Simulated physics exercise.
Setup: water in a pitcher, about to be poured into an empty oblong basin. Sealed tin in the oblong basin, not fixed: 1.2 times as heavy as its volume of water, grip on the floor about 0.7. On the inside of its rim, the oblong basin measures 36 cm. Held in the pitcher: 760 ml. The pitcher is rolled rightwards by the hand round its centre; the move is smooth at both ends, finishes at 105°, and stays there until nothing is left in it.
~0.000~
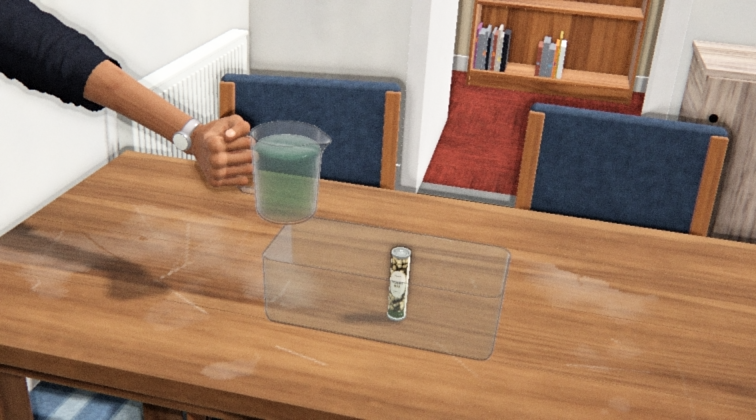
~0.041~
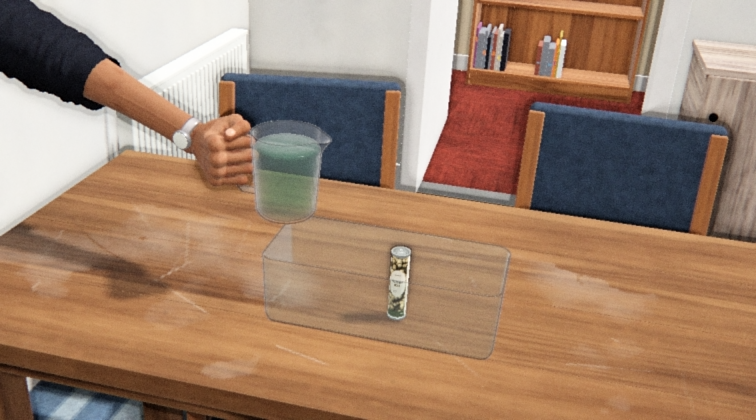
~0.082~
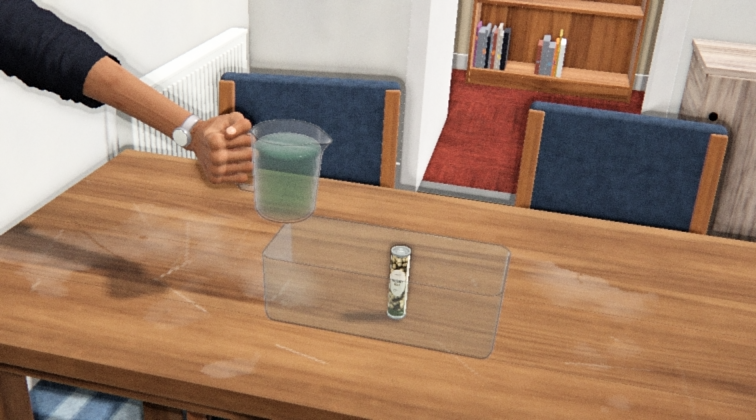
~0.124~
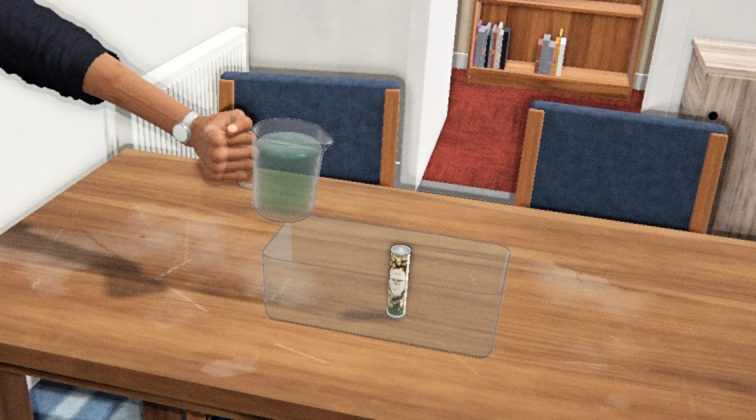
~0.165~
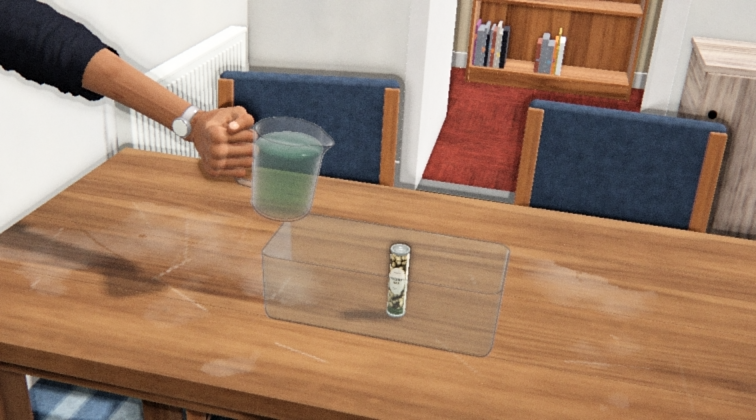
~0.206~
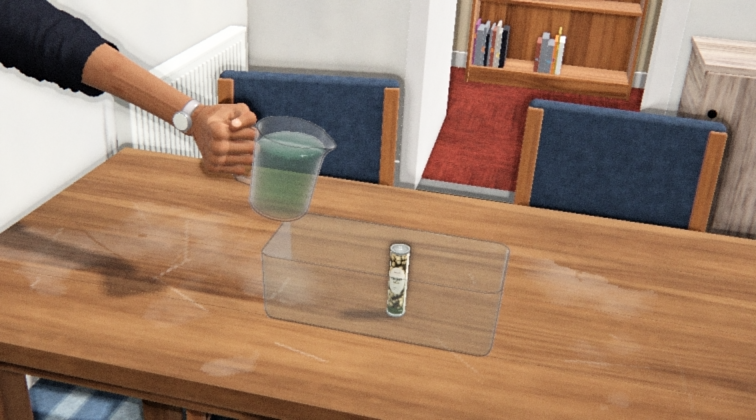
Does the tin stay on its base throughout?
It will make it through.
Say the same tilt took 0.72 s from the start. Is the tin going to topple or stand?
After the tilt, the tin is still standing.
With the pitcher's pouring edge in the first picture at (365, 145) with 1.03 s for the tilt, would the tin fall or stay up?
After that, the tin overturns.
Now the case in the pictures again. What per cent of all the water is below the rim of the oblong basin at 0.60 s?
Roughly 4 percent of it.
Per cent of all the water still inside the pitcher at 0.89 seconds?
About 30 per cent.
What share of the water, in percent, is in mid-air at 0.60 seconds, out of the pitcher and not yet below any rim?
Roughly 14 percent.
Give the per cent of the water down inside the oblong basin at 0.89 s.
Roughly 54 %.
By 0.60 s the tilt is 66° and 83 per cent is still to pour; the tin stands where it began.
By 0.89 s the tilt is 101° and 31 per cent is still to pour; the tin stands where it began.
By 1.20 s the tilt is 105° and 2 per cent is still to pour; the tin stands where it began.
By 1.53 s the tilt is 105° and 0 per cent is still to pour; the tin stands where it began.
At rest the tin stands where it began.
